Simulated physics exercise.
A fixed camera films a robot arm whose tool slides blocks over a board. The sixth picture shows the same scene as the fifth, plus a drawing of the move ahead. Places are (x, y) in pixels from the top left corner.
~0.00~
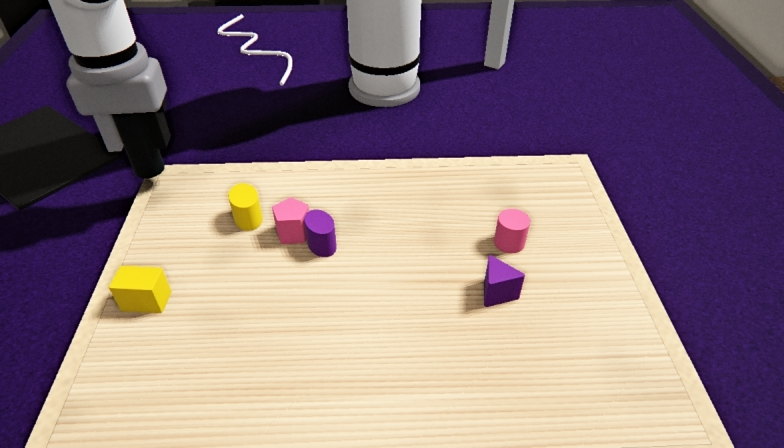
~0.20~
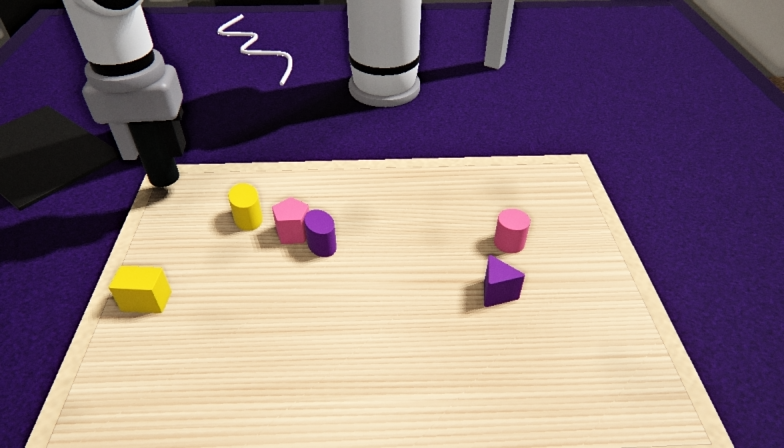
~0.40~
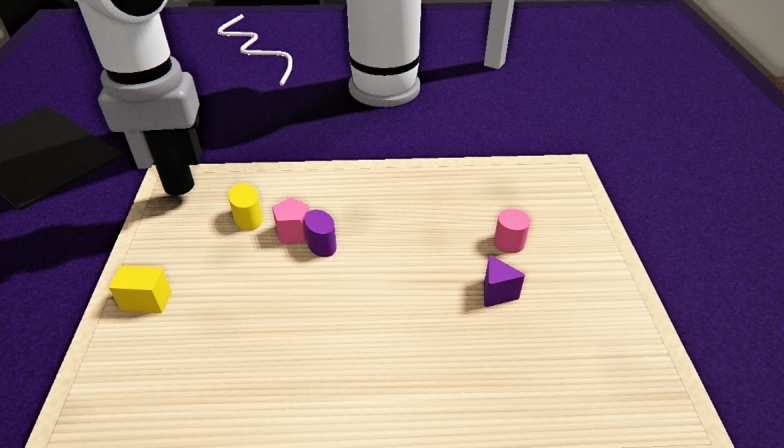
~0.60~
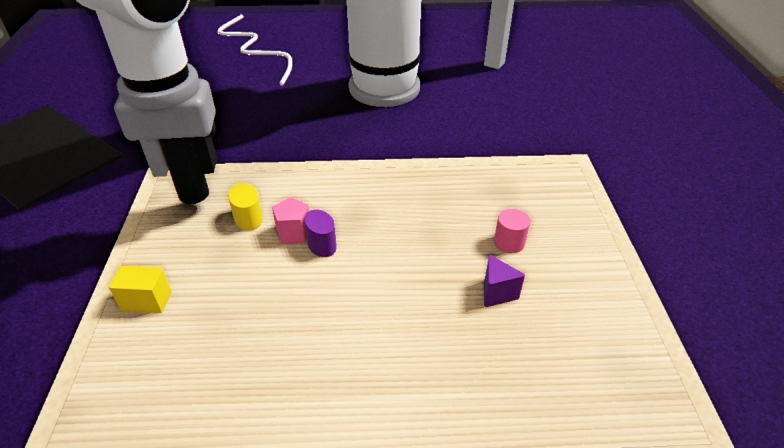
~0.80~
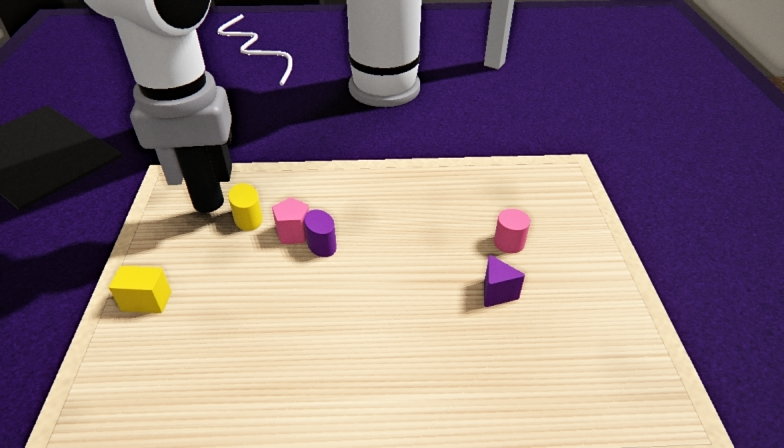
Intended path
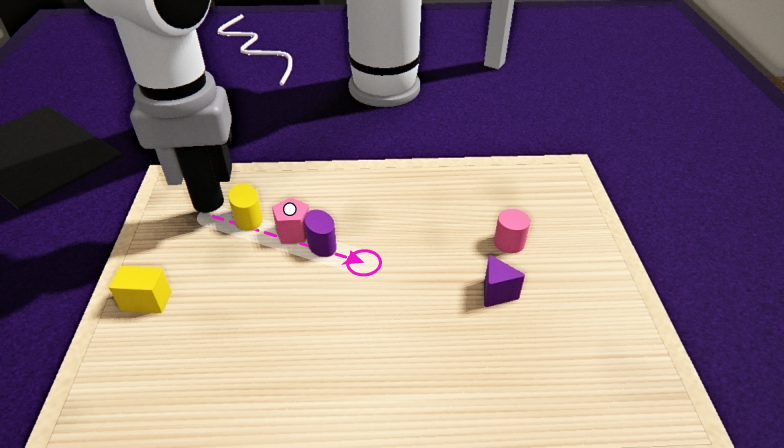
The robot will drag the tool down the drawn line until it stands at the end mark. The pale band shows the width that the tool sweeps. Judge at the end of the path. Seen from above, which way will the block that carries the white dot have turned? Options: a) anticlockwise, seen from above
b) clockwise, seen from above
Choice a: Anticlockwise, seen from above.
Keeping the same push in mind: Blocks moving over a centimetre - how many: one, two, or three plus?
Answer: Three or more.
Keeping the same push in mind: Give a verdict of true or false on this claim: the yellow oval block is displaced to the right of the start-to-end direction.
Verdict: False.
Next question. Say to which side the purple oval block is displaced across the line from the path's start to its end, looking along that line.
The shift is leftward.
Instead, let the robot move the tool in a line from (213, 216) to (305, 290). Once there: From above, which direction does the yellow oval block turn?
My answer: Anticlockwise.
The line goes from (213, 216) directly to (364, 263); the dot is on the pink pentagonal block.
On the path given first. One third of the way, tool (258, 218); yellow oval block (278, 191); pink pentagonal block (294, 210); purple oval block (322, 222).
Two thirds of the way, tool (309, 233); yellow oval block (281, 191), turned 15° anticlockwise; pink pentagonal block (331, 206), turned 35° anticlockwise; purple oval block (345, 223), turned 70° clockwise.
At the end, tool (363, 249); yellow oval block (281, 191), turned 15° anticlockwise; pink pentagonal block (333, 206), turned 45° anticlockwise; purple oval block (386, 224), turned 30° anticlockwise.
